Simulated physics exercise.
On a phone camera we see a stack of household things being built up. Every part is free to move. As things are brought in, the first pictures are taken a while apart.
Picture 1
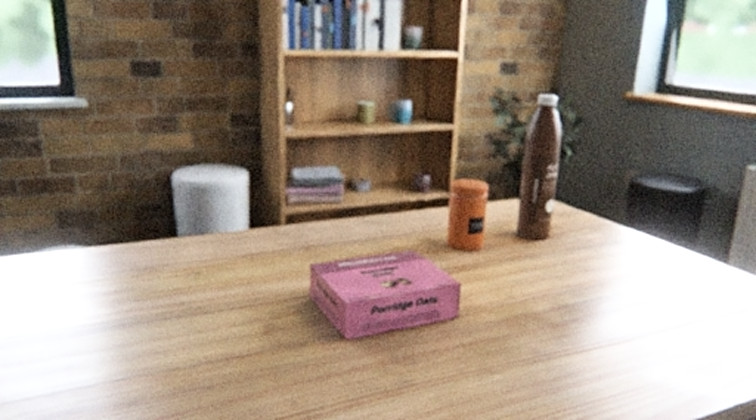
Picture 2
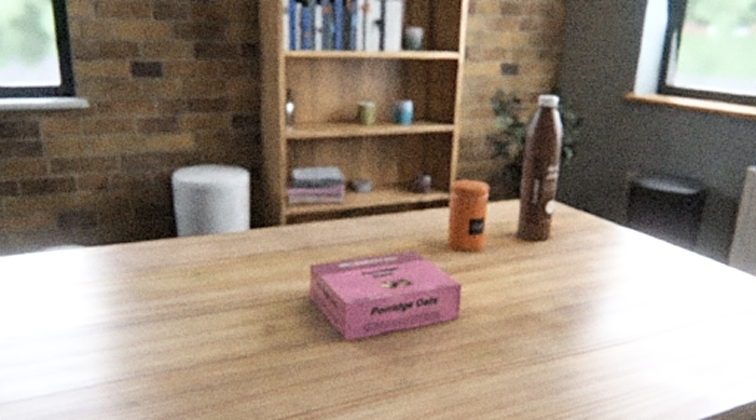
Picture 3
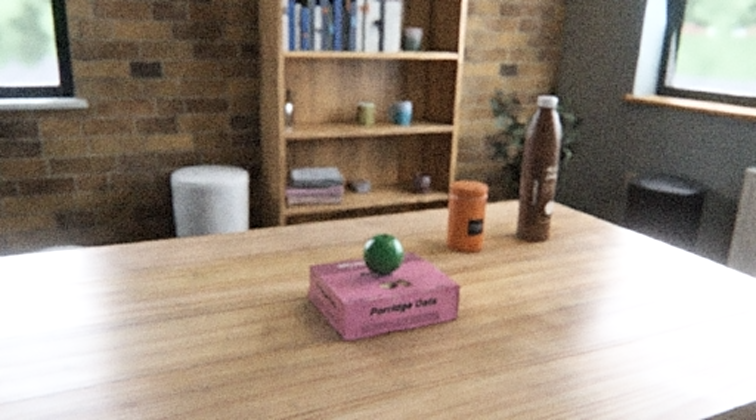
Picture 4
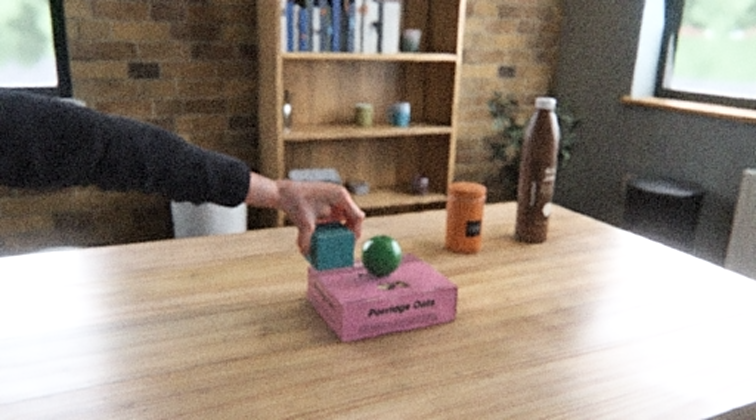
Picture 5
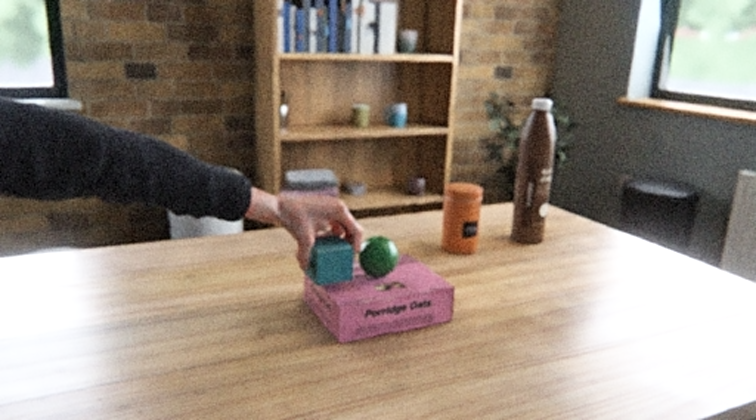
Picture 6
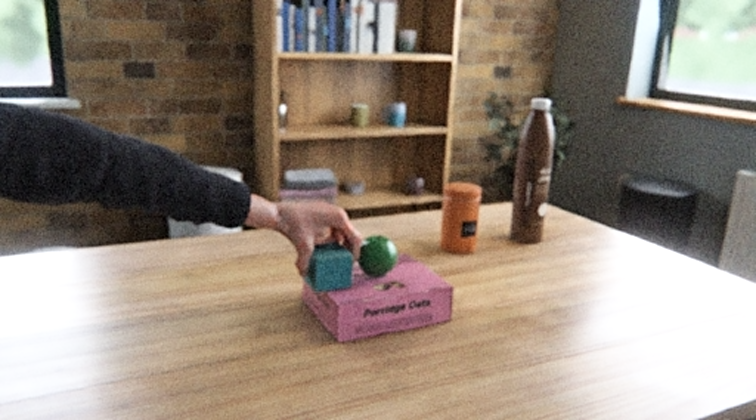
We see a pink packet on a wooden table near an orange container and a brown bottle; a green apple appears on top, then a hand lowers a turquoise block onto the packet's left side and keeps holding it.
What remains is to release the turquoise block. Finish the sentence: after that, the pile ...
The pile stays as it was.
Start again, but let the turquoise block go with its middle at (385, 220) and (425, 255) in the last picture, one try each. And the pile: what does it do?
The pile collapses the first time and remains standing the second time.
Then, 0.60 s after the last picture, nothing has stirred.
Then, 1.50 s after the last picture, turquoise block resting near (327, 267).
At rest, all 5 in place. Seen from the same camera at the end, turquoise block near (326, 267). The pile keeps its balance.
